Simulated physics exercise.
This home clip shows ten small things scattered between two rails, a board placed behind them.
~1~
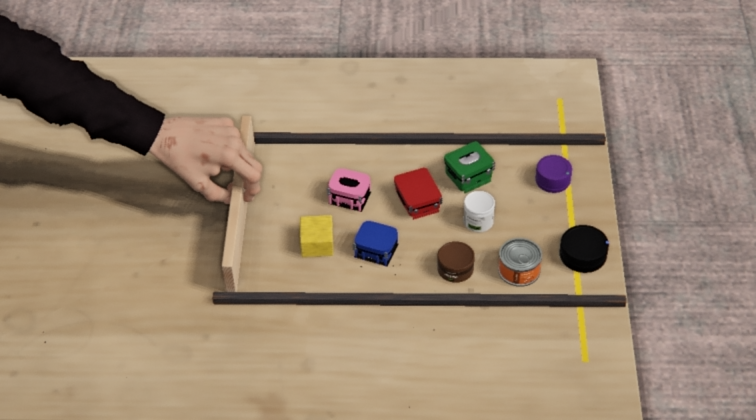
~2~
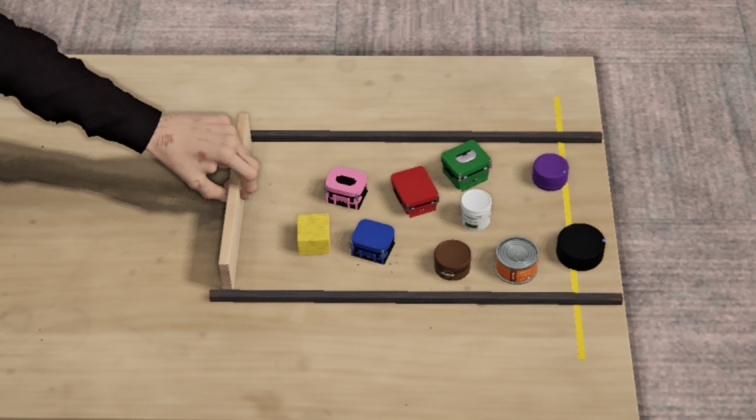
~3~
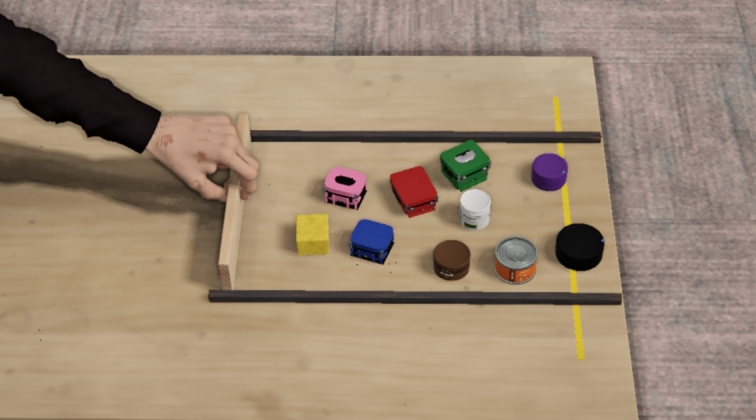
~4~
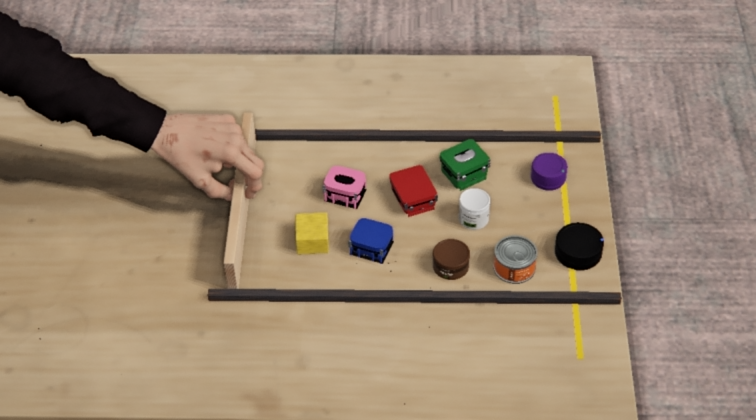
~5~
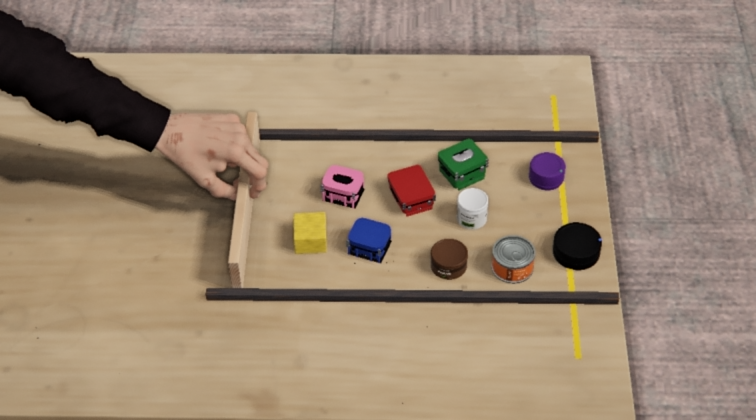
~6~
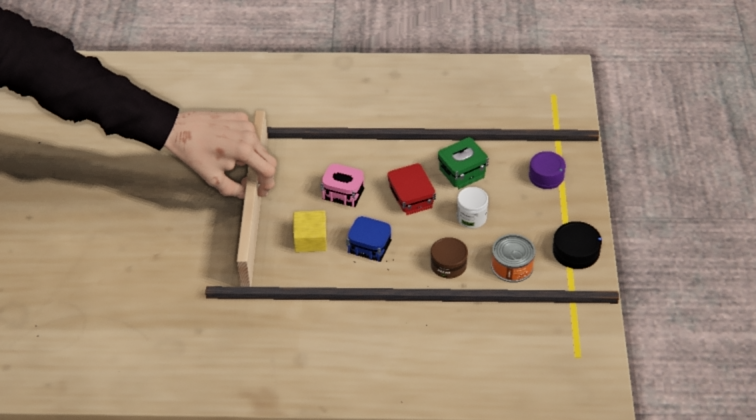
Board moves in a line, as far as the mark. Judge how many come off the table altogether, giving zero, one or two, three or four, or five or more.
My judgement: Five or more.
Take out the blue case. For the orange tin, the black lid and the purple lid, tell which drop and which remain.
So: The orange tin goes down, the black lid goes down, the purple lid goes down.
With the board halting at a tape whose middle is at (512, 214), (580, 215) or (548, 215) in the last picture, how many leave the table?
Respectively 0, 6 and 2.
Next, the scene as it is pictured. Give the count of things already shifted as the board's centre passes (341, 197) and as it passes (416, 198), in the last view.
At the first spot 3, then 7.
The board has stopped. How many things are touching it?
4 in contact.
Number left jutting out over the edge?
My count gives 1.
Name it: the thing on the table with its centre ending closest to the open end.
The red case is foremost.
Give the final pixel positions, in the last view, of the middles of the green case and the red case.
Looks like one lands around (577, 153), and the other around (611, 207).
Soon after, none off yet; black lid at rest near (577, 245); purple lid at rest near (547, 170); orange tin at rest near (513, 258).
Then, none off yet; black lid at rest near (577, 245); purple lid at rest near (547, 170); orange tin at rest near (523, 263).
At rest, the number that fall off is five or more; fallen, blue case, white tub, orange tin, purple lid and black lid.
